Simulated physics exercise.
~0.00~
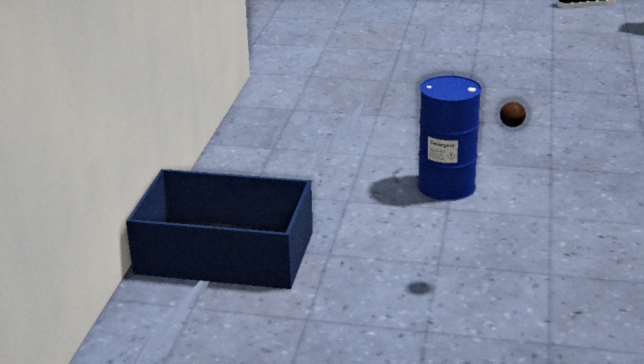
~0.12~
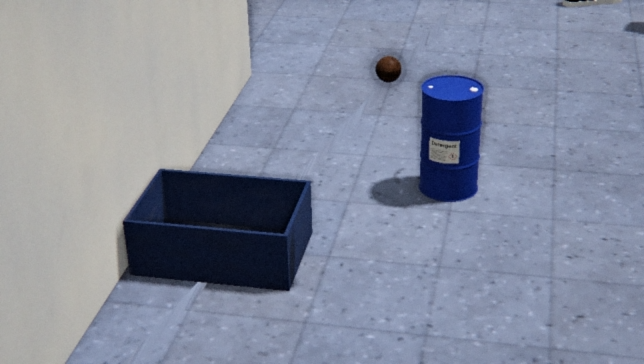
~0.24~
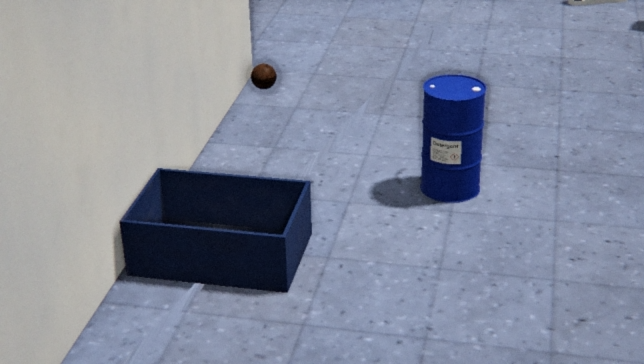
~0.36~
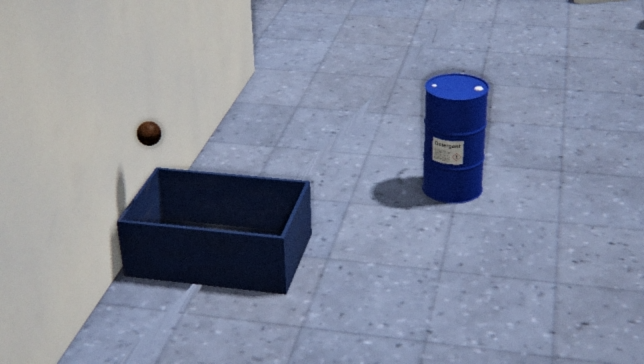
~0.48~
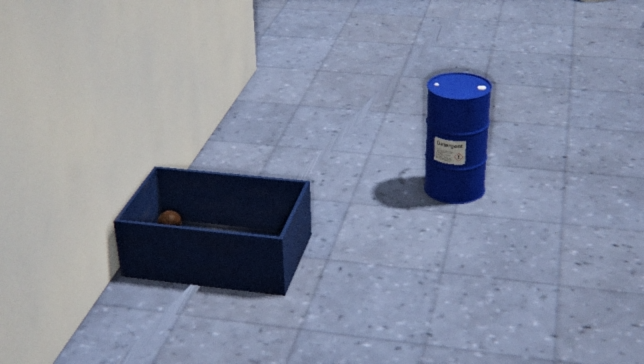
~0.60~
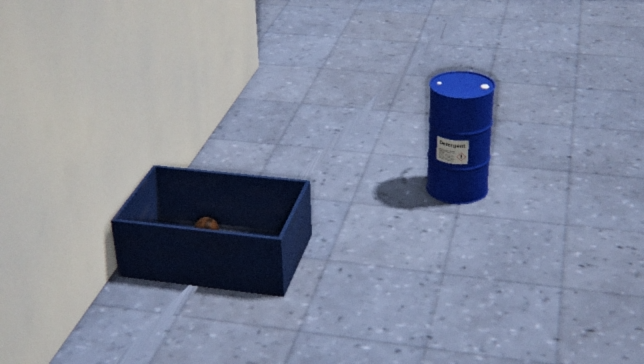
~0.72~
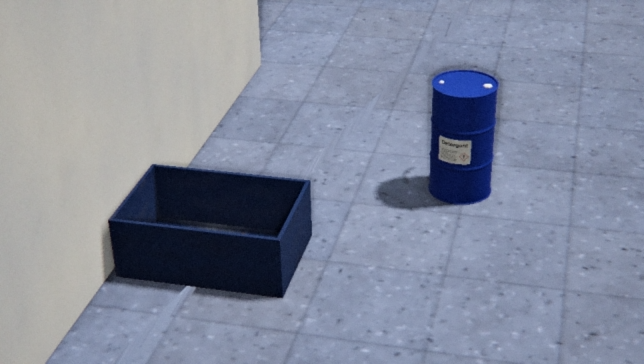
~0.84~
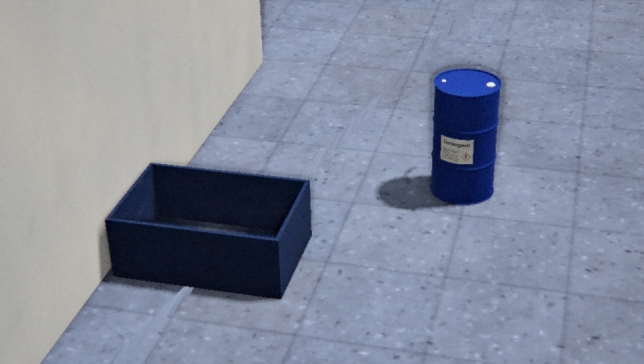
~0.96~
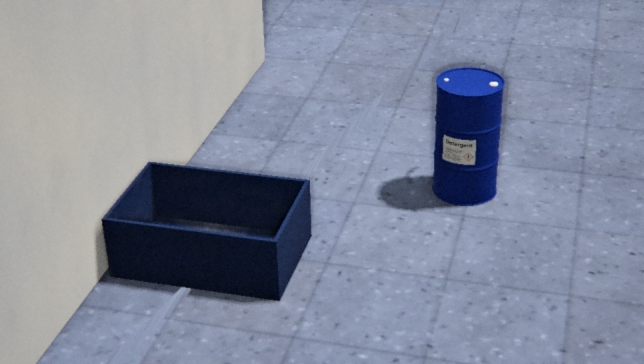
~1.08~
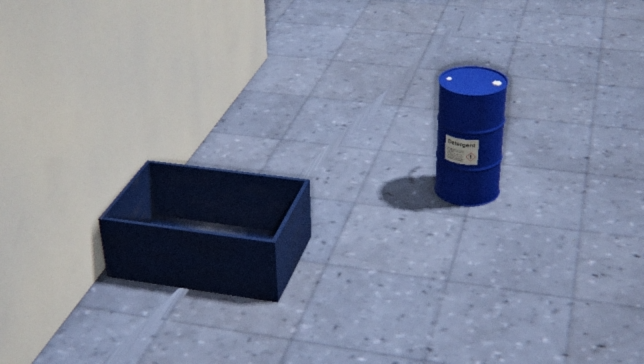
A brown ball flies leftward through the air above a grey tiled floor, passing over and beyond an upright blue canister with a pale label. It travels on toward a cream wall at the left, where an open, empty dark blue box sits on the floor. Nearing the wall, the ball drops, then comes down inside the box at its left end. It moves a little to the right inside and sinks low behind the front side until it is out of sight. The ball does not come back out, and the canister still stands in its place.
